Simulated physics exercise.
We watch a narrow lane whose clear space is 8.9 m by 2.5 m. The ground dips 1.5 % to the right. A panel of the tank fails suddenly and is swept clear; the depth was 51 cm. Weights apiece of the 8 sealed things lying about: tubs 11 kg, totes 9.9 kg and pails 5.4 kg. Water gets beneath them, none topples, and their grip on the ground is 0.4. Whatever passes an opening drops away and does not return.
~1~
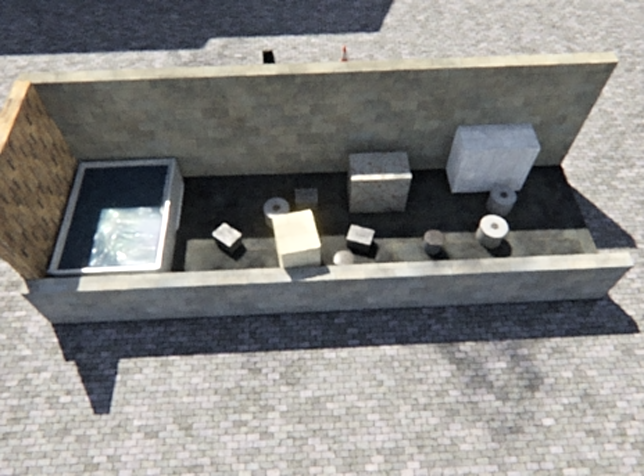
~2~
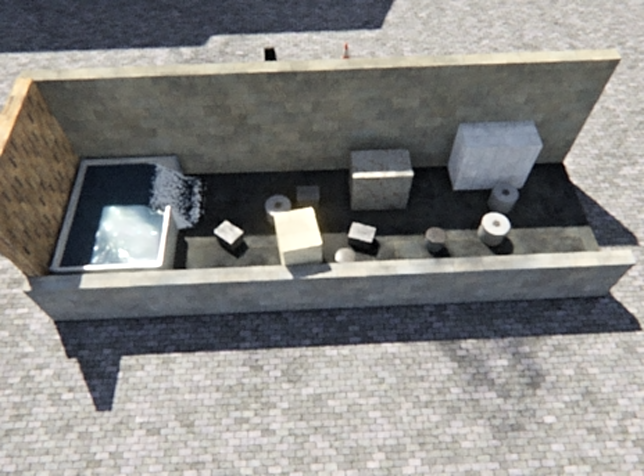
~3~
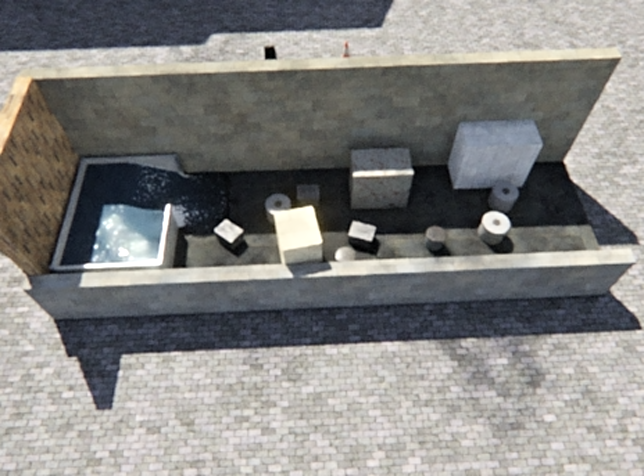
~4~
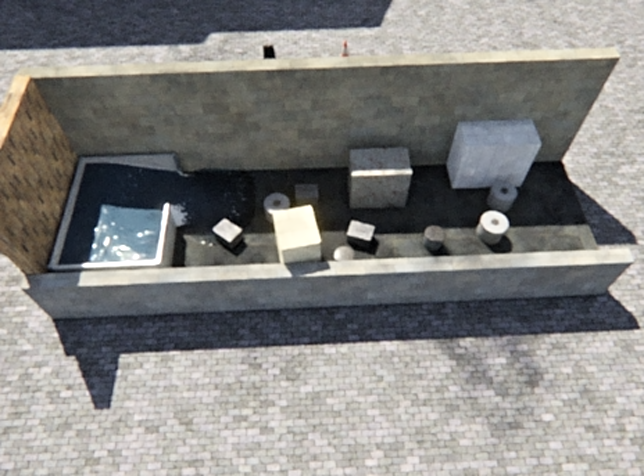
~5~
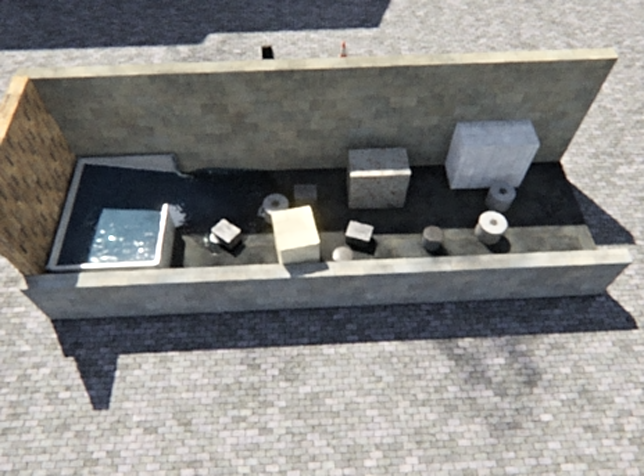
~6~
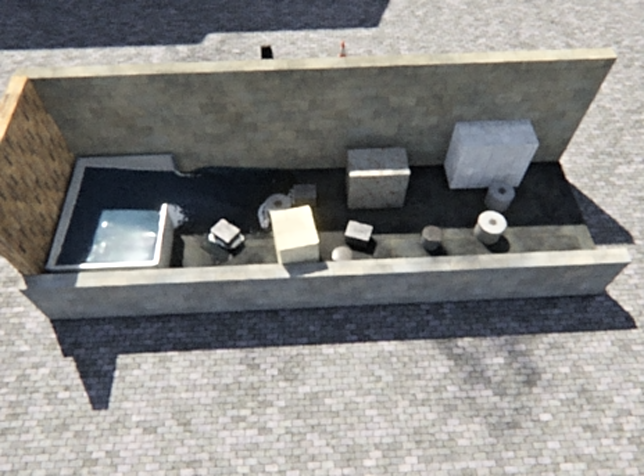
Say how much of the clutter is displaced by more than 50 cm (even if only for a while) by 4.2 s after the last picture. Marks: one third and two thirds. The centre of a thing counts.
That comes to between one and two thirds.
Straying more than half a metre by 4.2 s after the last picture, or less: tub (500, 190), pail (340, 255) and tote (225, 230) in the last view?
In that order: Short of it, short of it, under.
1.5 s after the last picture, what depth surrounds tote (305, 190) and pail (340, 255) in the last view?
About 19 and 2 cm.
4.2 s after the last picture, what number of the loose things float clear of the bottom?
1 of them.
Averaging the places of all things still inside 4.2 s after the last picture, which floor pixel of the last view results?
Around (439, 231).
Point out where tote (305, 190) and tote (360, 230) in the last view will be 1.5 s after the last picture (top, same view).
Near (340, 207) and (403, 241).
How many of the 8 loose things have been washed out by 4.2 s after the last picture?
By then 3.
Then, 0.4 s after the last picture 1 of 8 are over 50 cm from their spots; 0 afloat.
Then, 1.5 s after the last picture 3 of 8 are over 50 cm from their spots; 1 afloat.
Then, 2.8 s after the last picture 5 of 8 are over 50 cm from their spots; 4 afloat.
Then, 4.2 s after the last picture 5 of 8 are over 50 cm from their spots, and 5 have been at some point; 1 afloat.
